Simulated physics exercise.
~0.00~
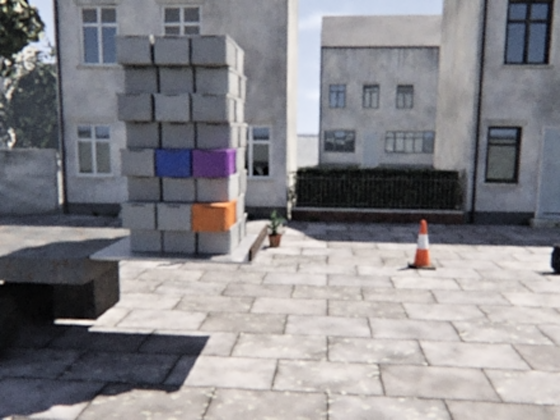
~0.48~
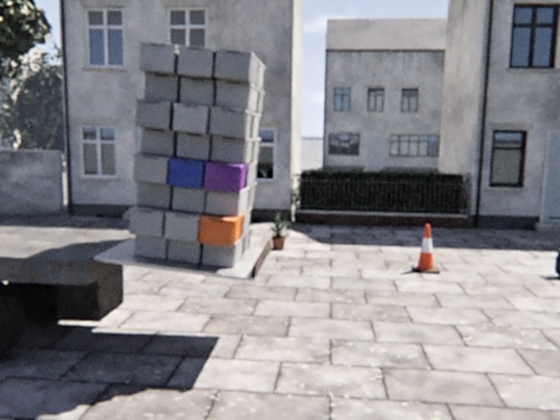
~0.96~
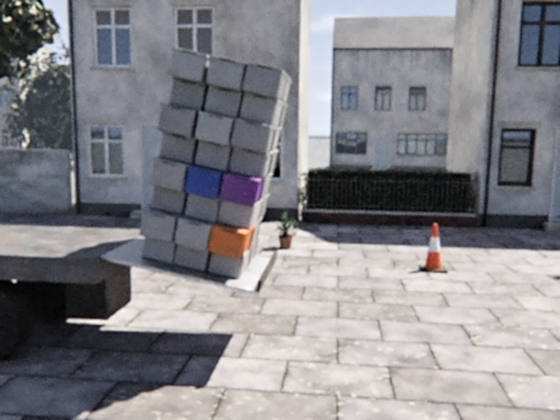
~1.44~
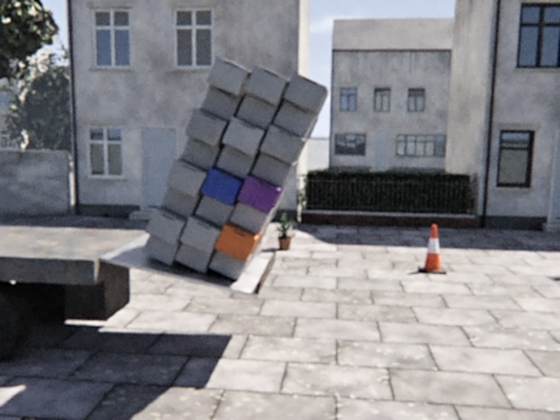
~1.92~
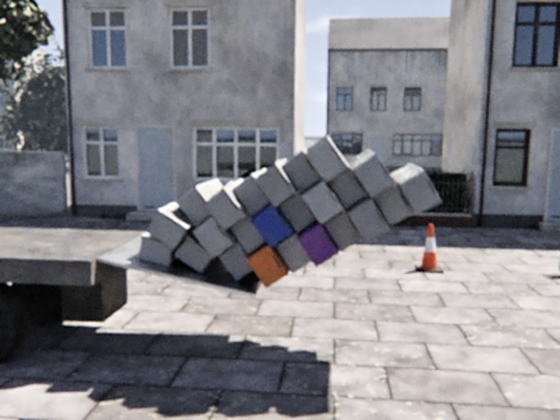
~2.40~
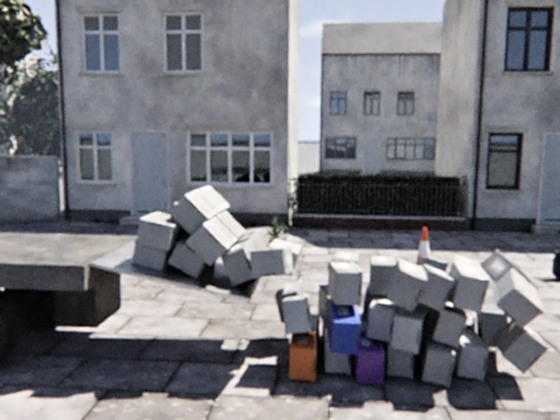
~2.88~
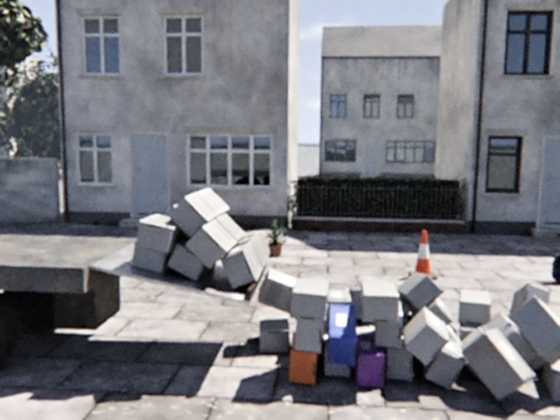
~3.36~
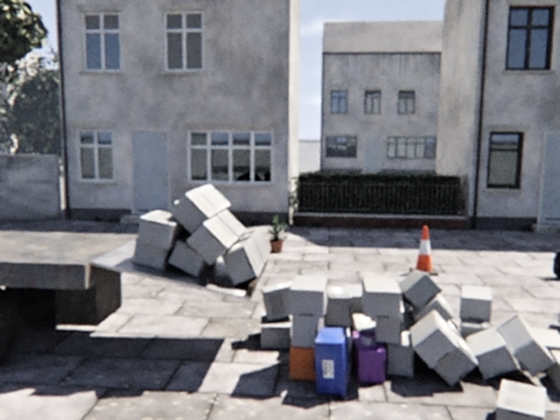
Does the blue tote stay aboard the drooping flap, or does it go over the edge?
The blue tote goes over the edge with most of the stack and ends up on the paving beside the orange and purple ones.
At the start, a tall stack of grey totes, with one blue, one purple and one orange among them, stands on a flap at the end of a flat-bed in a paved yard. The flap droops to the right and the whole stack begins to lean that way. The lean steepens until the stack topples over the outer edge, its upper rows stretching out to the right. Most of the totes crash onto the paving in a jumbled heap, the three coloured ones among them. The blue tote then drops down to the ground at the front of the heap, while a small pile of grey totes stays on the sloping flap.
